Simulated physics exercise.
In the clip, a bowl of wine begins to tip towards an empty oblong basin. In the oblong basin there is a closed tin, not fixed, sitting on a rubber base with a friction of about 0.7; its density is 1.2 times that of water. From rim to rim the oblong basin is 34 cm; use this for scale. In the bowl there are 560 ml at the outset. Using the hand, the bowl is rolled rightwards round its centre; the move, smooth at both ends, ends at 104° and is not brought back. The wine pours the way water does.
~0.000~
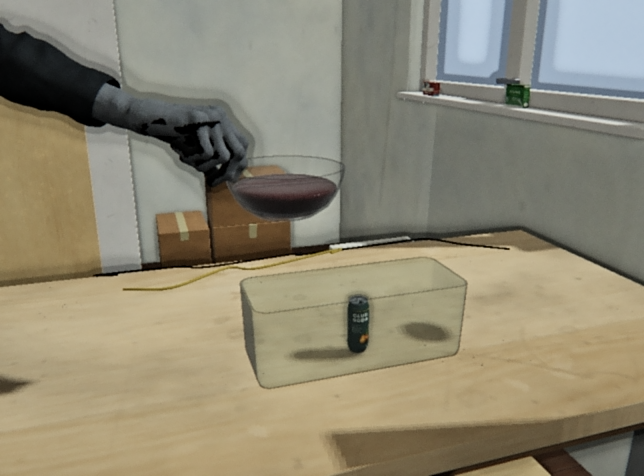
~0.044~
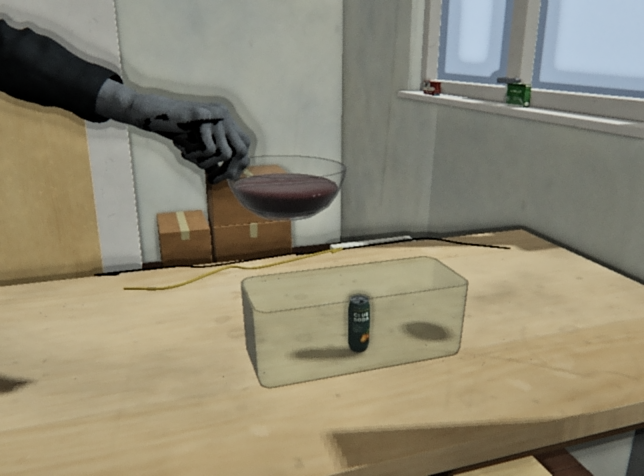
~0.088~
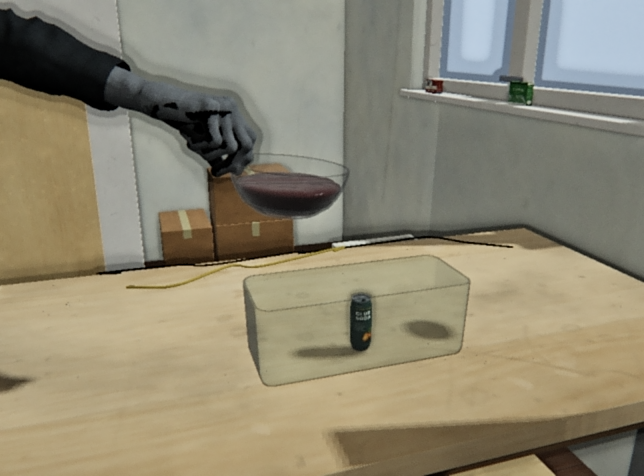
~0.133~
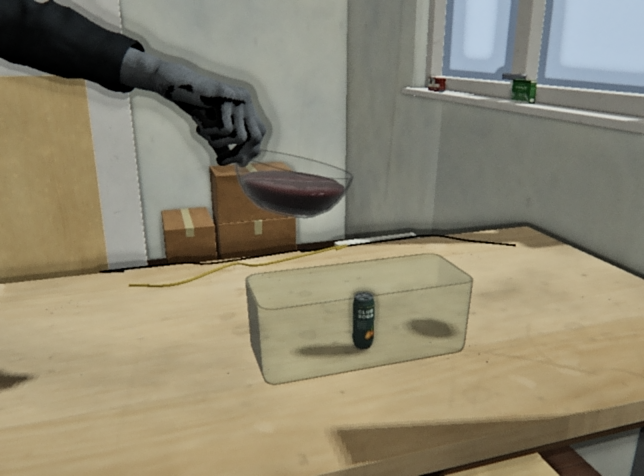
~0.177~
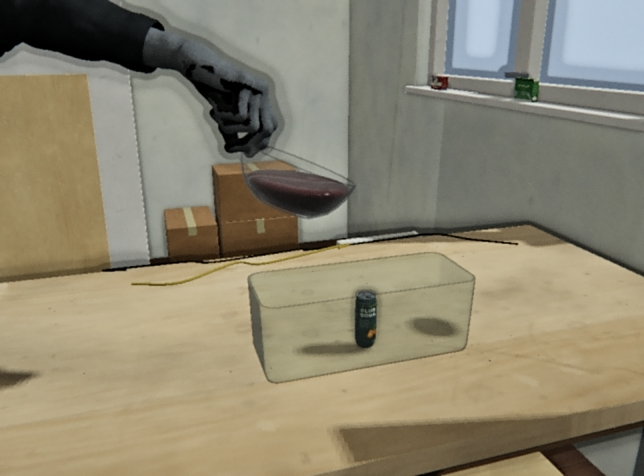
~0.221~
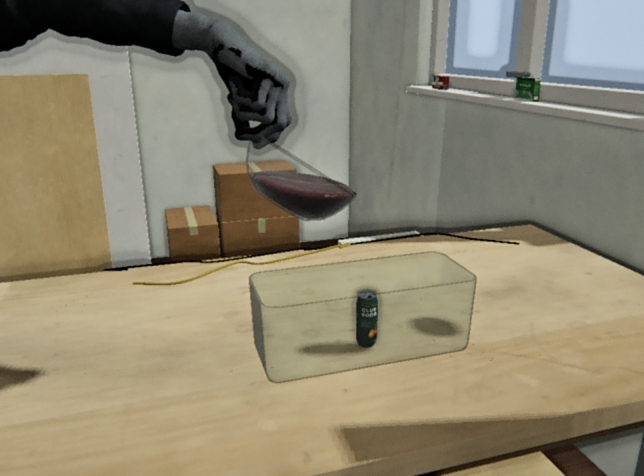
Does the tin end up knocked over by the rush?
It's going to stay vertical.
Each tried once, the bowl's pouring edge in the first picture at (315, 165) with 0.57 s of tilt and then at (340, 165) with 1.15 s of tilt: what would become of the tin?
First it tips over; then it stays on its base.
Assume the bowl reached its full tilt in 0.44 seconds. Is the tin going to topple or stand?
The tin stays balanced.
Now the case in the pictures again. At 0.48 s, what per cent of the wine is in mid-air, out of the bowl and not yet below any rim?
Roughly 48 %.
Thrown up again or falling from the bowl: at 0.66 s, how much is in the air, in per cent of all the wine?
About 3 per cent.
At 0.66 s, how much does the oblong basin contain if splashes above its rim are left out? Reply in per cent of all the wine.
Around 96 in a hundred.
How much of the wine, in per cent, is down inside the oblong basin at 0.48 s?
The basin holds roughly 46 in a hundred parts at that moment.
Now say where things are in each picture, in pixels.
In the first frame, tilt 0°; pouring edge (341, 164); surface from (231, 187) to (334, 180); the oblong basin's rim runs from (246, 297) to (450, 271); the tin's top is at (359, 302).
In the second frame, tilt 2°; pouring edge (342, 165); surface from (232, 186) to (335, 181).
In the third frame, tilt 6°; pouring edge (345, 168); surface from (235, 183) to (337, 181).
In the fourth frame, tilt 13°; pouring edge (349, 174); surface from (241, 179) to (341, 182).
In the fifth frame, tilt 23°; pouring edge (351, 183); surface from (246, 176) to (346, 183).
In the sixth frame, tilt 34°; pouring edge (350, 194); surface from (251, 177) to (345, 184); 1 per cent is over the edge.
By 0.48 s the tilt is 97° and 6 per cent is still to pour; the tin stands where it began.
By 0.66 s the tilt is 104° and 0 per cent is still to pour; the tin stands where it began.
By 0.86 s the tilt is 104° and 0 per cent is still to pour; the tin stands where it began.
By 1.07 s the tilt is 104° and 0 per cent is still to pour; the tin stands where it began.
At rest the tin stands where it began.
